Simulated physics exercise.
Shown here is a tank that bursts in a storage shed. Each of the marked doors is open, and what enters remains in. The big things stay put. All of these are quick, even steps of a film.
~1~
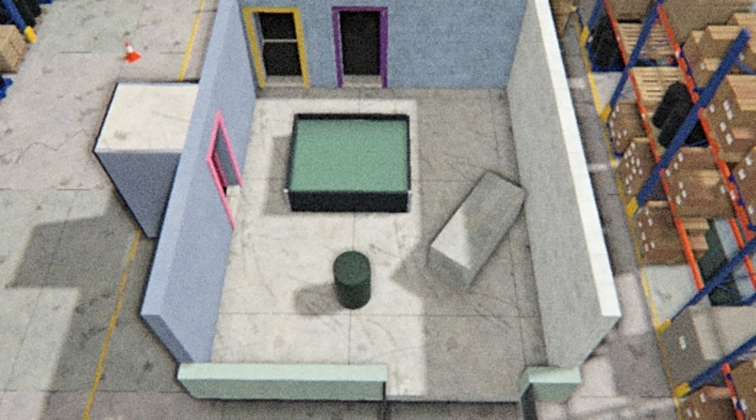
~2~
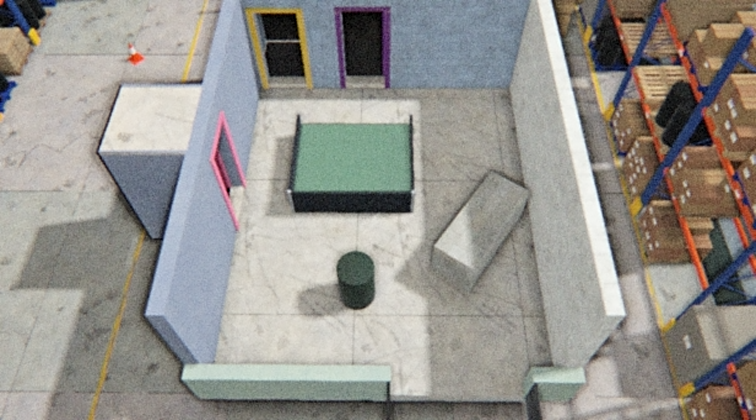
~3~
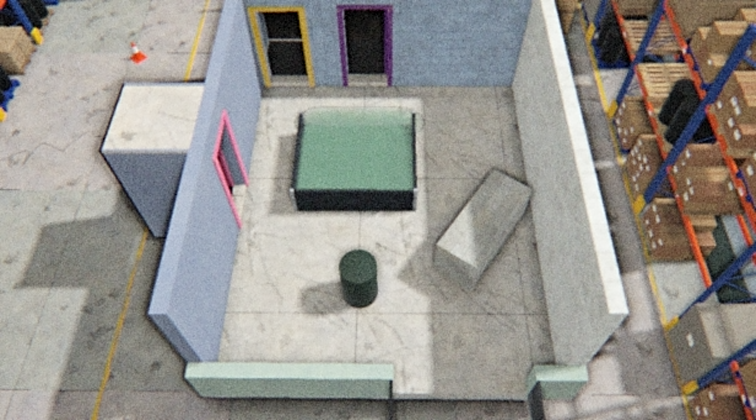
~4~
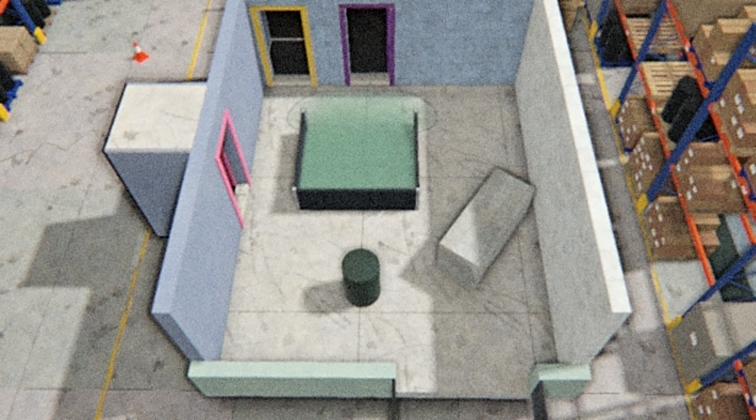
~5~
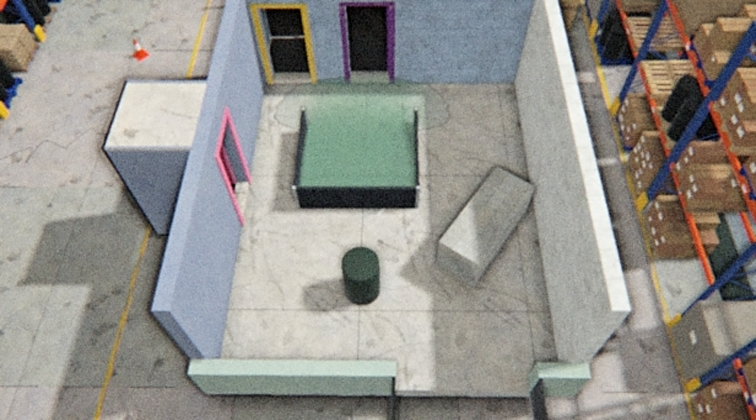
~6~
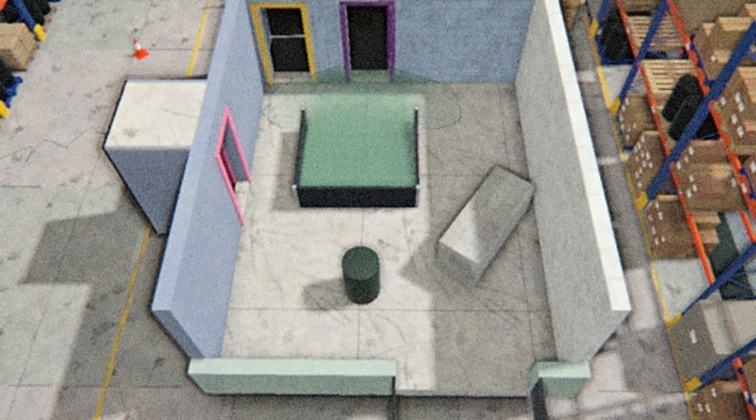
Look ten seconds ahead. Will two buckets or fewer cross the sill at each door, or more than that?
The yellow door will top two buckets, the pink door will not top two buckets, the purple door will top two buckets.
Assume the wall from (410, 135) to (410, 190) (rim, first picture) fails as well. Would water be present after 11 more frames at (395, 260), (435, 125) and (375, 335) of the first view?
Taken one by one: Sodden, then unaffected, then unaffected.
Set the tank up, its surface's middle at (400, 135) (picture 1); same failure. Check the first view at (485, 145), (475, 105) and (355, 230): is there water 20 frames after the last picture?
Soaked, soaked, bone-dry.
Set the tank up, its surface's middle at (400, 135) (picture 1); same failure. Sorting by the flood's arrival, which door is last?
I'd go with the one in pink.
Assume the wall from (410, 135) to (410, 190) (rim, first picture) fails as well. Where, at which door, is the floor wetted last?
Go with the one in pink.
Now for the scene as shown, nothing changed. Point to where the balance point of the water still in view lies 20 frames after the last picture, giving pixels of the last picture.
I reckon somewhere around (373, 133).
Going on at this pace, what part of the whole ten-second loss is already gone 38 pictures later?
Near 80 in a hundred.
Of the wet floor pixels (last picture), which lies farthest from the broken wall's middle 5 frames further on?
By then the tip should be at about (501, 88).
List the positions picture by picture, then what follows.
The first picture shows still water in the open tank at (350, 154).
In the second picture, the front is at a hidden place, out from the gap on the open tank's far side.
In the third picture, the front is at (421, 121), out from the gap on the open tank's far side.
In the fourth picture, the front is at (431, 112), out from the gap on the open tank's far side.
In the fifth picture, water pours out on the open tank's far side and has run to (424, 85).
In the sixth picture, the front is at (443, 84), out from the gap on the open tank's far side.
A moment on, water covers 20 % of the floor; the yellow door under two buckets in, the pink door not reached, the purple door far over two buckets in.
Next, water covers 25 % of the floor; the yellow door over two buckets in, the pink door not reached, the purple door far over two buckets in.
Then, water covers 45 % of the floor; the yellow door far over two buckets in, the pink door wet at the sill, nothing in, the purple door far over two buckets in.
Later, water covers 80 % of the floor; the yellow door far over two buckets in, the pink door wet at the sill, nothing in, the purple door far over two buckets in.
In the end, water covers 95 % of the floor; the yellow door far over two buckets in, the pink door wet at the sill, nothing in, the purple door far over two buckets in.
